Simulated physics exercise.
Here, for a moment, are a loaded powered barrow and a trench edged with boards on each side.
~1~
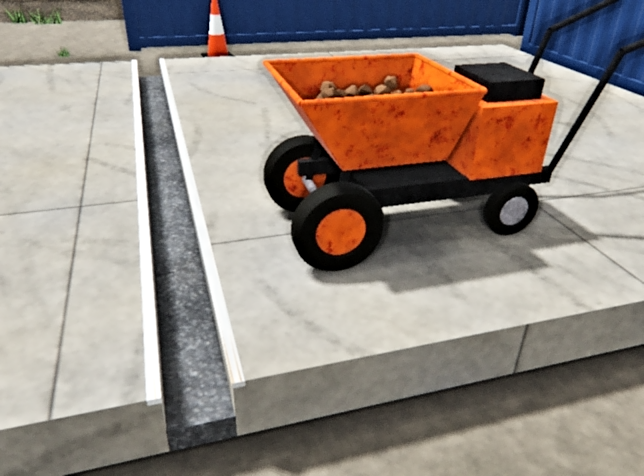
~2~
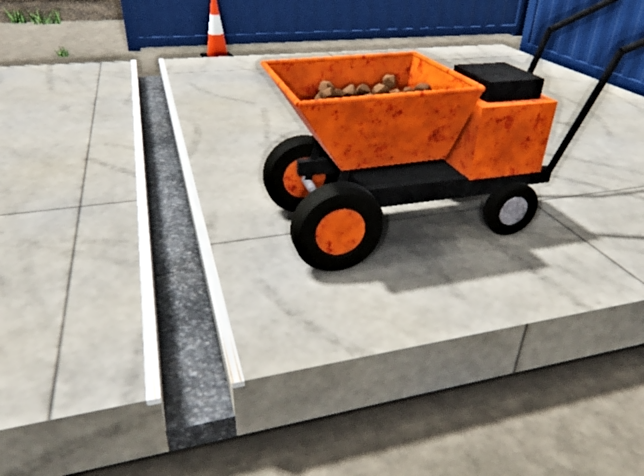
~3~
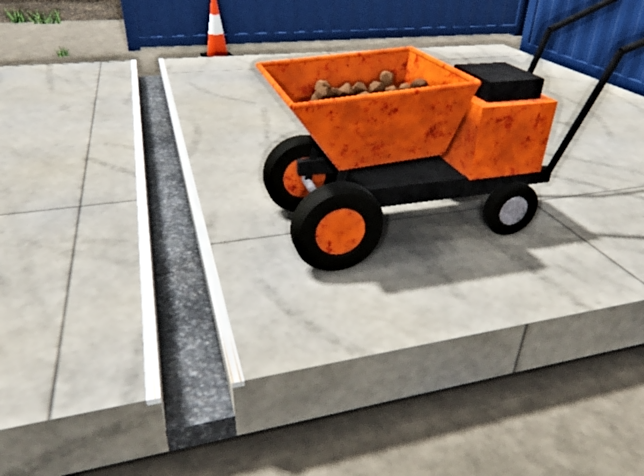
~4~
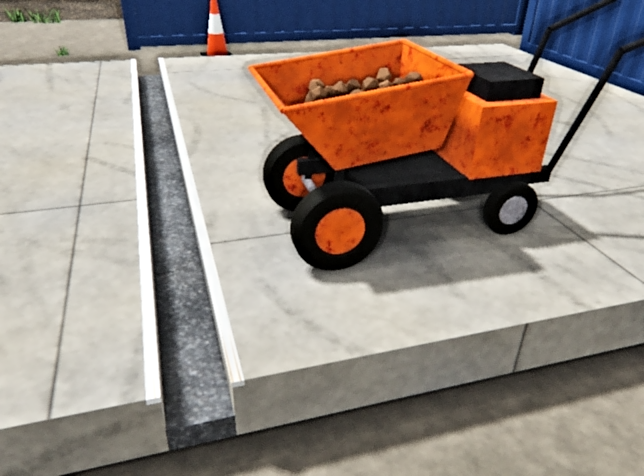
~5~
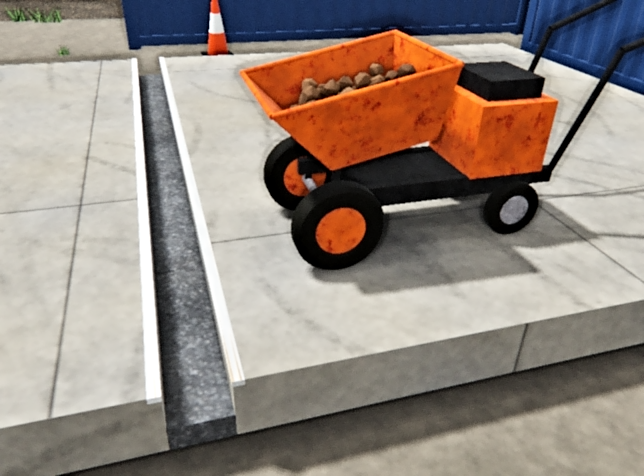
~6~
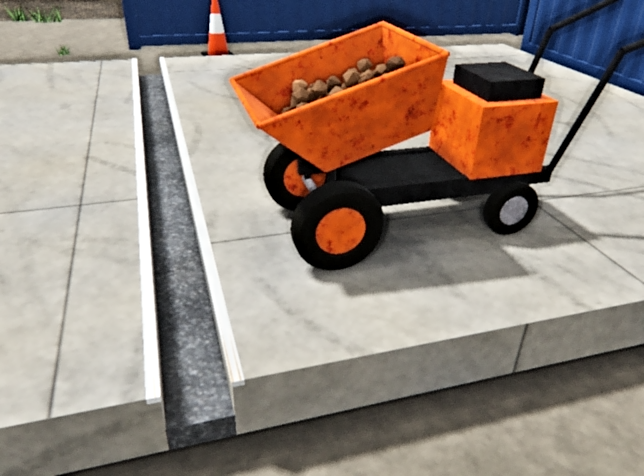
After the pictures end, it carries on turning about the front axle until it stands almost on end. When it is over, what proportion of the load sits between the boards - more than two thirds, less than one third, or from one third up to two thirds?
What ends in the trench is going to be above two-thirds of the load.
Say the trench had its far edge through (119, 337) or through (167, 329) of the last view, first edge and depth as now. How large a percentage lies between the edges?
You'd get 100 in a hundred the first time and 60 in a hundred the second.
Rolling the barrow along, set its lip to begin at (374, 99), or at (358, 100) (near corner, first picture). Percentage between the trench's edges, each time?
Some 50 in a hundred, then some 60 in a hundred.
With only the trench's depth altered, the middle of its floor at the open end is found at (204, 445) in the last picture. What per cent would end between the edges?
About 80 percent.
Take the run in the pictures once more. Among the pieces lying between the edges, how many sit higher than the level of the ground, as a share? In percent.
I'd put it near 10 in a hundred.
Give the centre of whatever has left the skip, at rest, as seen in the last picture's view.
Resting centre, last picture - approx. (172, 267).
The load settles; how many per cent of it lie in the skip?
I'd say close to 0 percent.
Soon, skip tipped steeply; all in the skip.
A while on, skip tipped right over; about two thirds in the skip; about a quarter in or heaped over the trench; a small part beyond it; a stray few falling.
Towards the end, skip tipped right over; a small part in the skip; about two thirds in or heaped over the trench; about a quarter beyond it.
Finally, skip tipped right over; a stray few in the skip; most in or heaped over the trench; about a quarter beyond it.
